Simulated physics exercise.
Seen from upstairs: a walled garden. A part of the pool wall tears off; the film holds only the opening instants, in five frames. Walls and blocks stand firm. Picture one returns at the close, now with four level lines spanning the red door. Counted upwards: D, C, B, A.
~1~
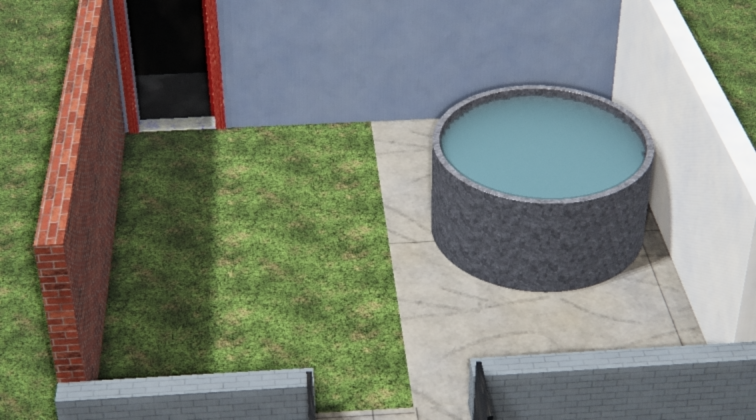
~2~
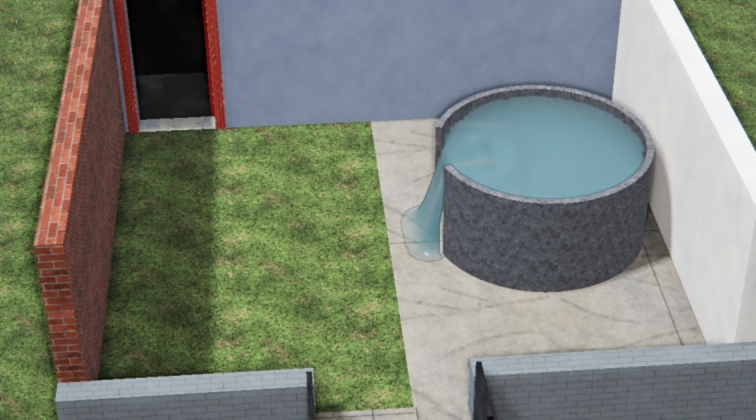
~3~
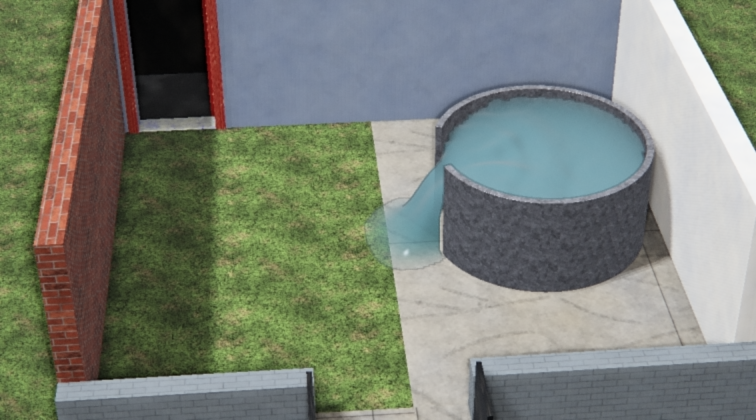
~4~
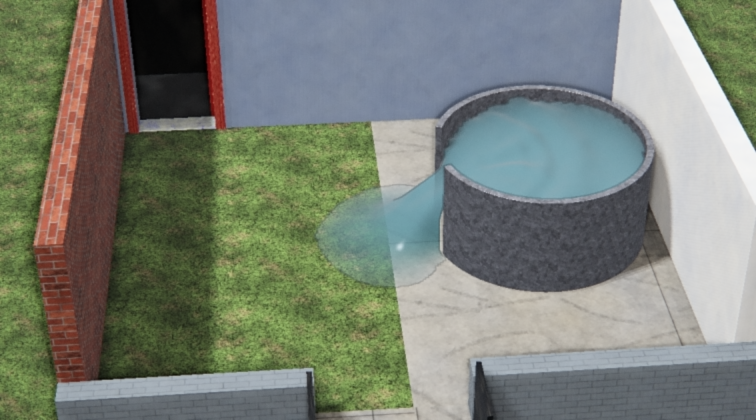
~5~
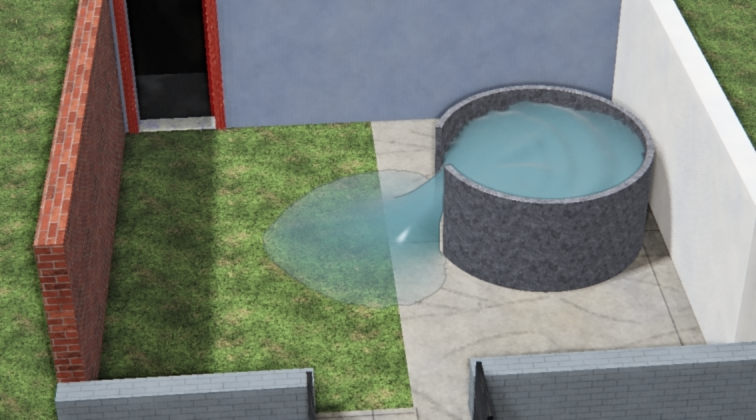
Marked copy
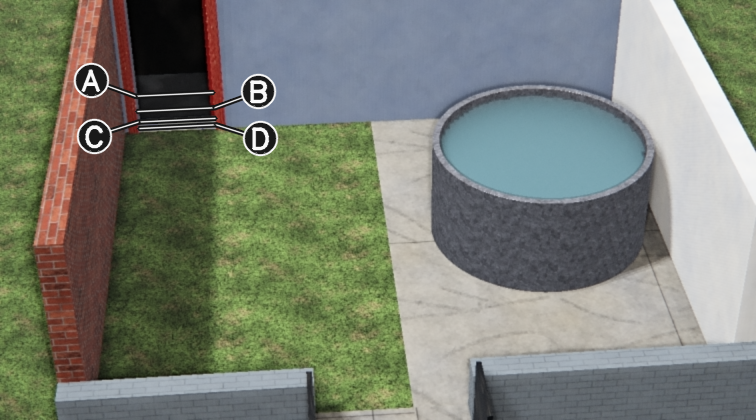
Water in a round stone pool lay still, then poured out through a gap in the pool's left side and spread leftward in a widening sheet across the paving and onto the grass.
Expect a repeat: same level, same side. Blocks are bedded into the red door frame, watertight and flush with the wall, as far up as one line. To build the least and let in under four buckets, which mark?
Use mark B.
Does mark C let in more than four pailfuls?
Yes, that goes wrong.
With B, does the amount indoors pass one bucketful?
No.
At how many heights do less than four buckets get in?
Two.
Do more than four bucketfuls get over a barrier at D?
Yes.
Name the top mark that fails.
That would be C.
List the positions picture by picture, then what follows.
Water in the pool at rest, its middle at (542, 147); foot of the red doorway at (178, 130); open gate at (392, 359).
Water covers 1 % of the ground and shows as far out as (420, 254).
Water covers 3 % of the ground and shows as far out as (385, 256).
Water covers 7 % of the ground and shows as far out as (326, 245).
Water covers 13 % of the ground and shows as far out as (275, 248).
On the marked copy, A at (174, 94); B at (176, 109); C at (177, 120); D at (177, 126); from the bottom up D, C, B, A.
If A is chosen, nothing gets over.
If B is chosen, a splash gets over, under a bucket.
If C is chosen, about 7 bucketfuls get in.
If D is chosen, dozens of bucketfuls pour in.
